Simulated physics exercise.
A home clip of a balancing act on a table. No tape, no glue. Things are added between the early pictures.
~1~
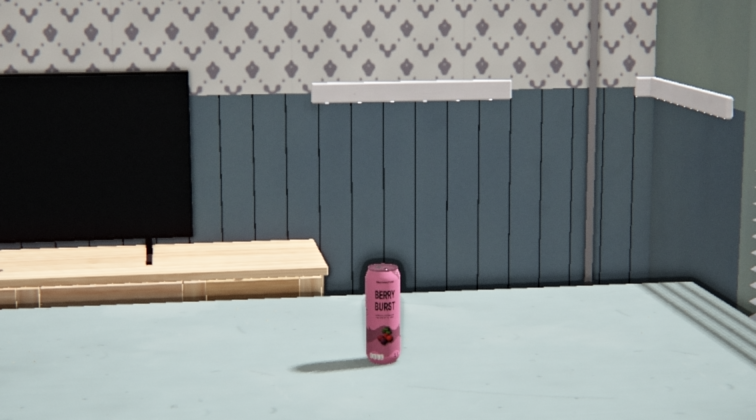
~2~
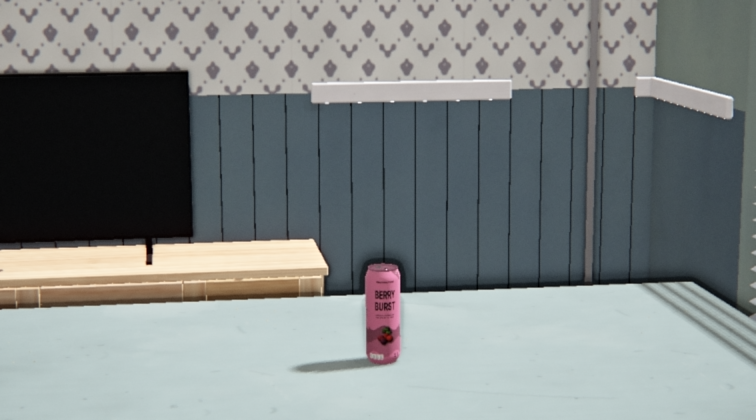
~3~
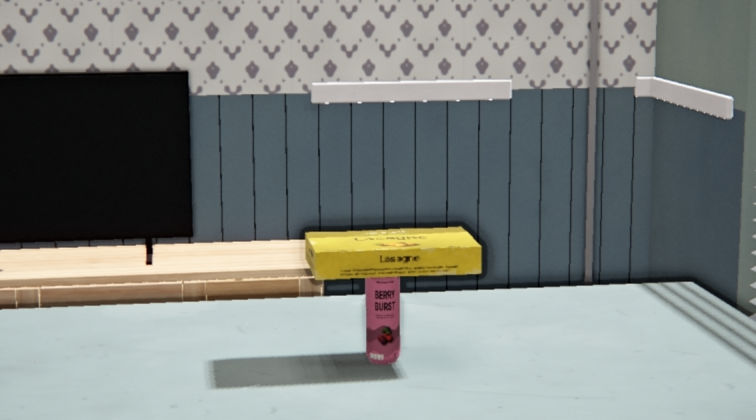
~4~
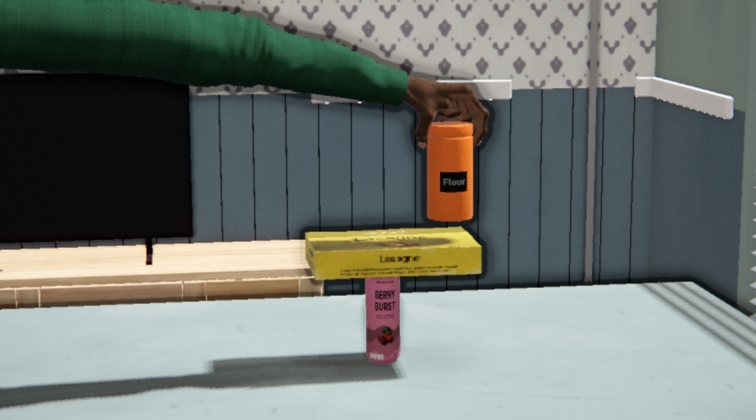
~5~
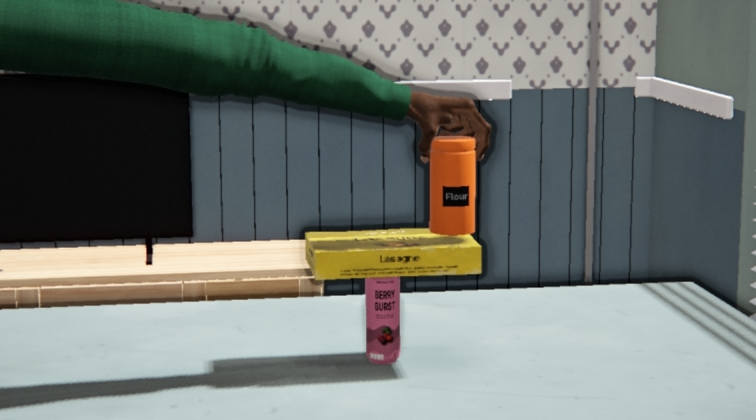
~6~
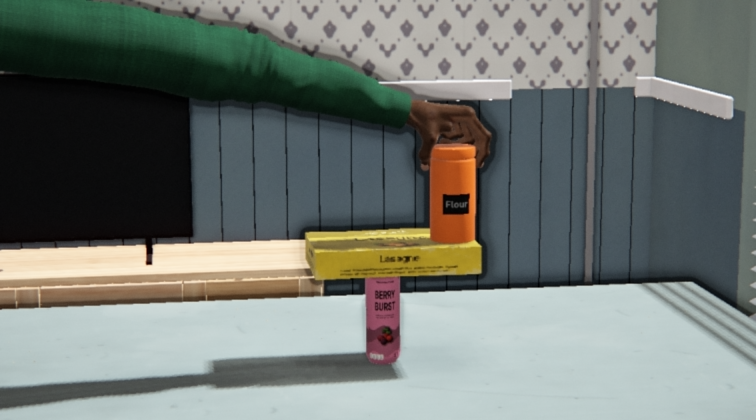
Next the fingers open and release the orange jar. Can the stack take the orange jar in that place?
In the end the stack comes apart.
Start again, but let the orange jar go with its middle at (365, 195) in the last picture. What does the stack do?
Then it holds.
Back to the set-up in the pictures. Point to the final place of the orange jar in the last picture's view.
At about (524, 342).
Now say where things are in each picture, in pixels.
The last thing is not in view yet; pink can (383, 314), in the first frame.
The last thing is not in view yet; pink can (383, 314), in the second frame.
The last thing is not in view yet; pink can (383, 314), in the third frame.
On its way; orange jar (450, 171); pink can (383, 314), in the fourth frame.
On its way; orange jar (453, 185); pink can (383, 314), in the fifth frame.
In place under the hand; orange jar (453, 193); pink can (383, 314), in the sixth frame.
Then, 0.40 s later than the last frame, orange jar now fallen; yellow packet tilted by 61°.
Then, 0.50 s later than the last frame, yellow packet now fallen.
Then, 0.80 s later than the last frame, things are still on the move.
When it is over, fallen, yellow packet and orange jar; pink can as before. End places, in pixels of the last picture, orange jar near (524, 342). The stack gives way.
